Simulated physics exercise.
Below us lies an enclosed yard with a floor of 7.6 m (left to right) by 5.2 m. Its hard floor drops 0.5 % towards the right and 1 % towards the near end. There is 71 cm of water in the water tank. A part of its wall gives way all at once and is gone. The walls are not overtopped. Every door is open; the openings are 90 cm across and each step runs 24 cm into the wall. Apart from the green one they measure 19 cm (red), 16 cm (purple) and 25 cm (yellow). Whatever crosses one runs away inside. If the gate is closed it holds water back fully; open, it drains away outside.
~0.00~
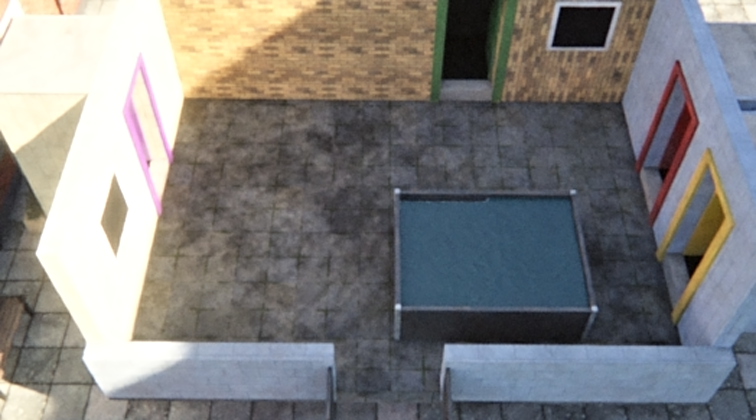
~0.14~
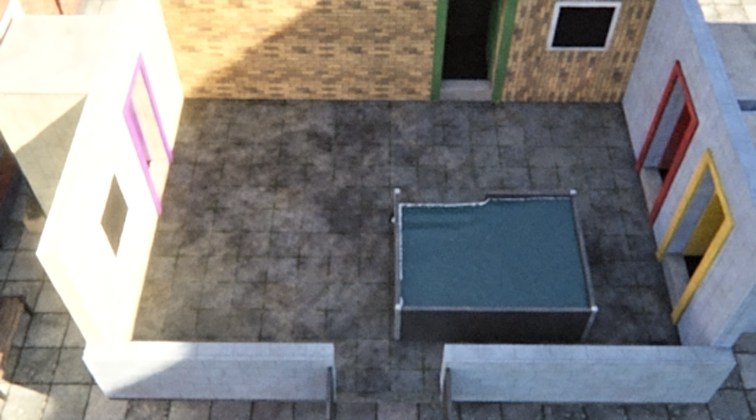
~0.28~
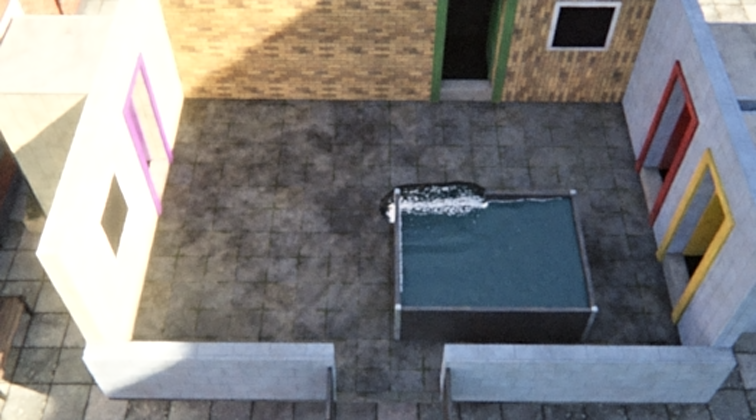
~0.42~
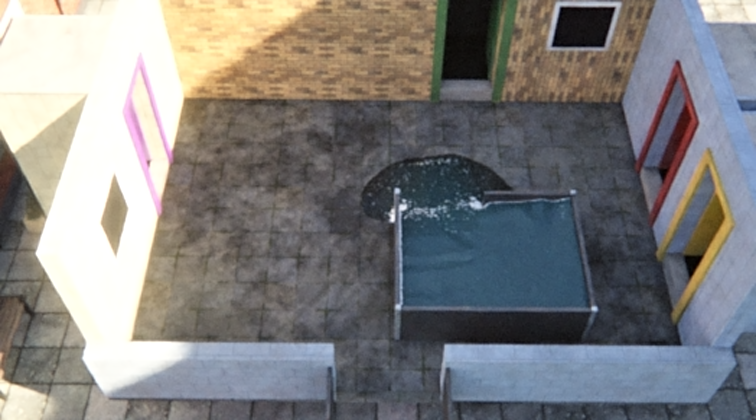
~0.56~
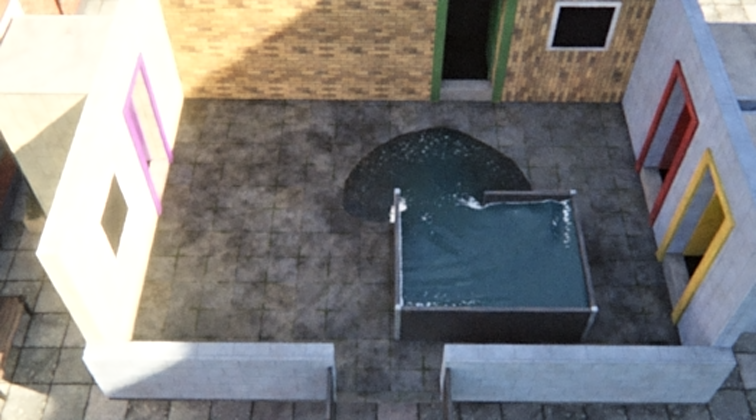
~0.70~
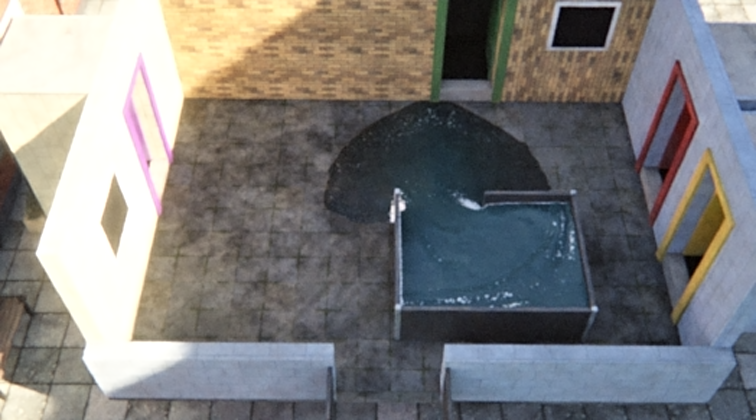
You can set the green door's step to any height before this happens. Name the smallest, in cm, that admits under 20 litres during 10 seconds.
Some 27 cm above the ground.
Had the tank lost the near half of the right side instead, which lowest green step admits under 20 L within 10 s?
About 7.0 cm.
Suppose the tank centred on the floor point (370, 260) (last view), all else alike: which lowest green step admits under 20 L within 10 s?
About 6.5 cm.
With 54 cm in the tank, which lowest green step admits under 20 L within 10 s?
Then roughly 19 cm.
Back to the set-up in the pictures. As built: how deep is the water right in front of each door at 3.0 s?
Depths in cm: Red 7, purple 6, green 25, yellow 0.
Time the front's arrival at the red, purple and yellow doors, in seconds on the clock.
Arrival: Red 2.8 s, purple 2.8 s, yellow 3.4 s.
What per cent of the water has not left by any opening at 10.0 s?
About 92 per cent.
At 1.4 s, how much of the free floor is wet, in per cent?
Some 25 per cent of it.
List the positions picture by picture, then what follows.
In the first frame, still water, 71 cm deep, in the water tank at (490, 251); the green door at (470, 56) is dry.
In the second frame, the gap is on the far side, the front 0.3 m out at a hidden place; the back of the water tank holds 71 cm.
In the third frame, the gap is on the far side, the front 0.8 m out at (457, 185); the back of the water tank holds 71 cm.
In the fourth frame, water pours out on the far side and has run 1.4 m, to (440, 159); about 9 cm deep outside, 71 cm at the back.
In the fifth frame, the gap is on the far side, the front 2.0 m out at (432, 132); the back of the water tank holds 69 cm.
In the sixth frame, the front is at (427, 104), 2.6 m from the gap on the far side; 6.0 m2 of floor is wet, 61 cm left at the back; the green door at (470, 56), 2.8 m from the gap, is still 0.3 m from the nearest water.
After 1.4 s water covers 25 % of the floor, deepest (38 cm) near (416, 214); 31 cm at the green door, 3 litres in over its 26 cm step.
After 3.0 s water covers 40 % of the floor, deepest (33 cm) near (192, 111); 25 cm at the green door, 26 litres in over its 26 cm step.
After 10.0 s water covers 95 % of the floor, deepest (16 cm) near (688, 378); 6 cm at the green door, 27 litres in over its 26 cm step.
At the green door as built, the water arrived by 0.8 s and peaked near 34 cm at 2.0 s.
Run again over the same 10 s with other heights there, 44 litres in over 24 cm, 3 litres over 32.5 cm. The limit of 20 litres is kept from about 27 cm up.
